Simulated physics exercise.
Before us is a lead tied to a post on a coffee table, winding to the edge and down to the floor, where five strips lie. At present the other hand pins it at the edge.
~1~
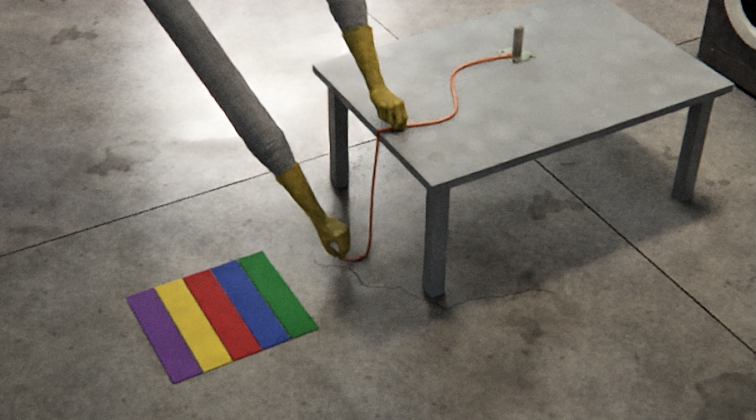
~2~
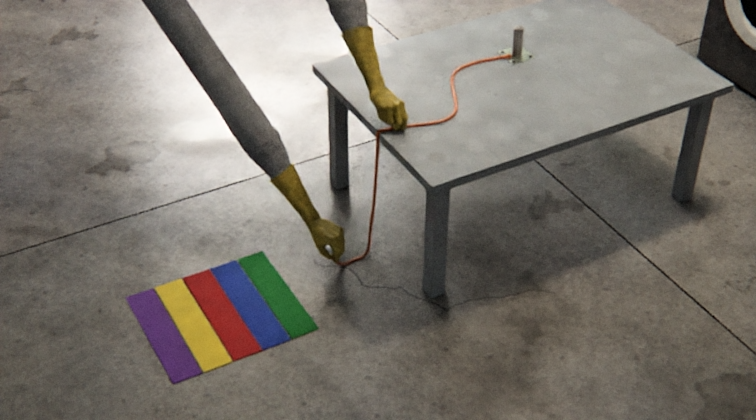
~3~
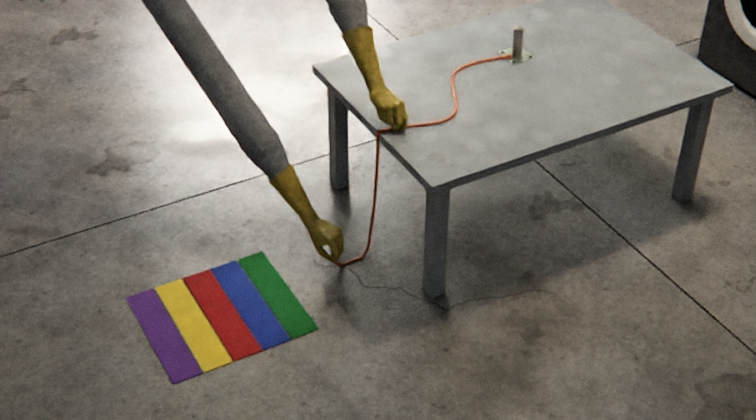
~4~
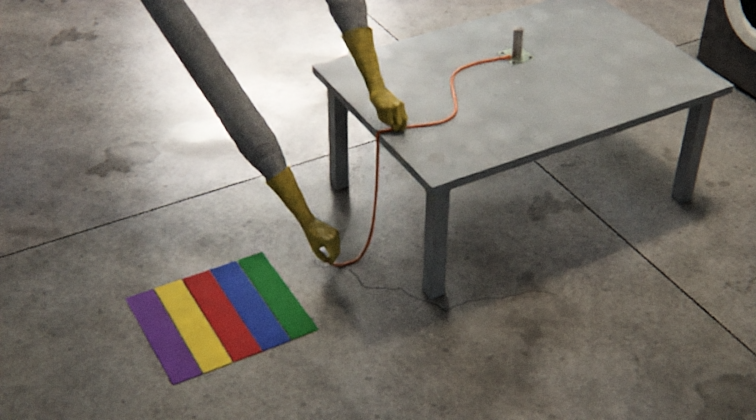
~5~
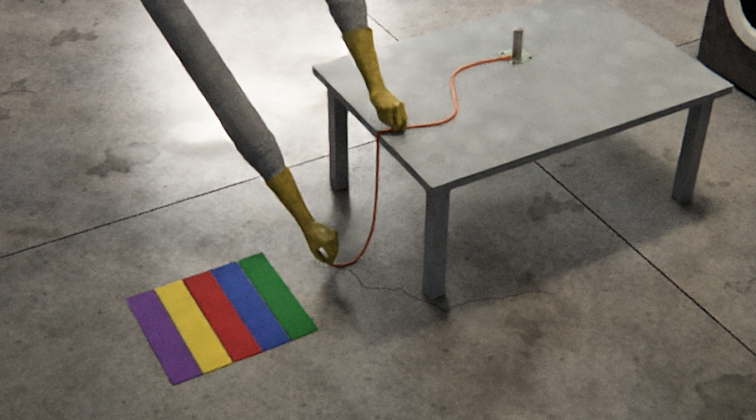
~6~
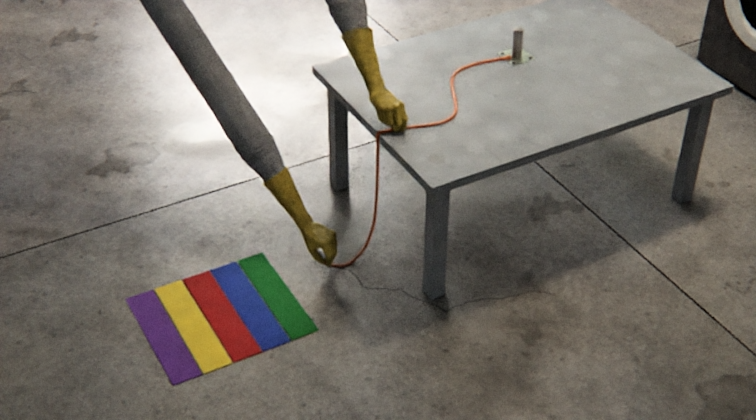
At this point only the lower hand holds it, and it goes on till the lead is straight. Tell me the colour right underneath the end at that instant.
Right underneath is red.
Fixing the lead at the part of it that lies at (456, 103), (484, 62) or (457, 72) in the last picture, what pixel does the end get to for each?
Per try (px, approx.): (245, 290), (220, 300), (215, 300).
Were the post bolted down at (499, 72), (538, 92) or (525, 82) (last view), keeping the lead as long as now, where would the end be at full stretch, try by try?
Approximate pixels in order: (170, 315), (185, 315), (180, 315).
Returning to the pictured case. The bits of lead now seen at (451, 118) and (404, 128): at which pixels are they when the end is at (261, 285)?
About (406, 113), and the other about (376, 139).
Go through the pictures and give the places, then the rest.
The first frame shows end (339, 256); green (295, 319); blue (267, 329); red (238, 340); yellow (209, 351); purple (179, 362).
The second frame shows end (333, 258); lead through (482, 61) (452, 86) (445, 120) (381, 132) (375, 188) (370, 241).
The third frame shows end (332, 259).
The fourth frame shows end (329, 261); lead through (482, 62) (452, 87) (445, 121) (381, 133) (376, 188) (369, 241).
The fifth frame shows end (327, 262).
The sixth frame shows end (326, 263); lead through (482, 62) (452, 88) (445, 121) (381, 133) (377, 188) (368, 242).
Early on, end near (261, 285); over green.
Midway, end near (232, 296); over blue.
At the end of the slack, end near (216, 301); over red. It halts on the red strip.
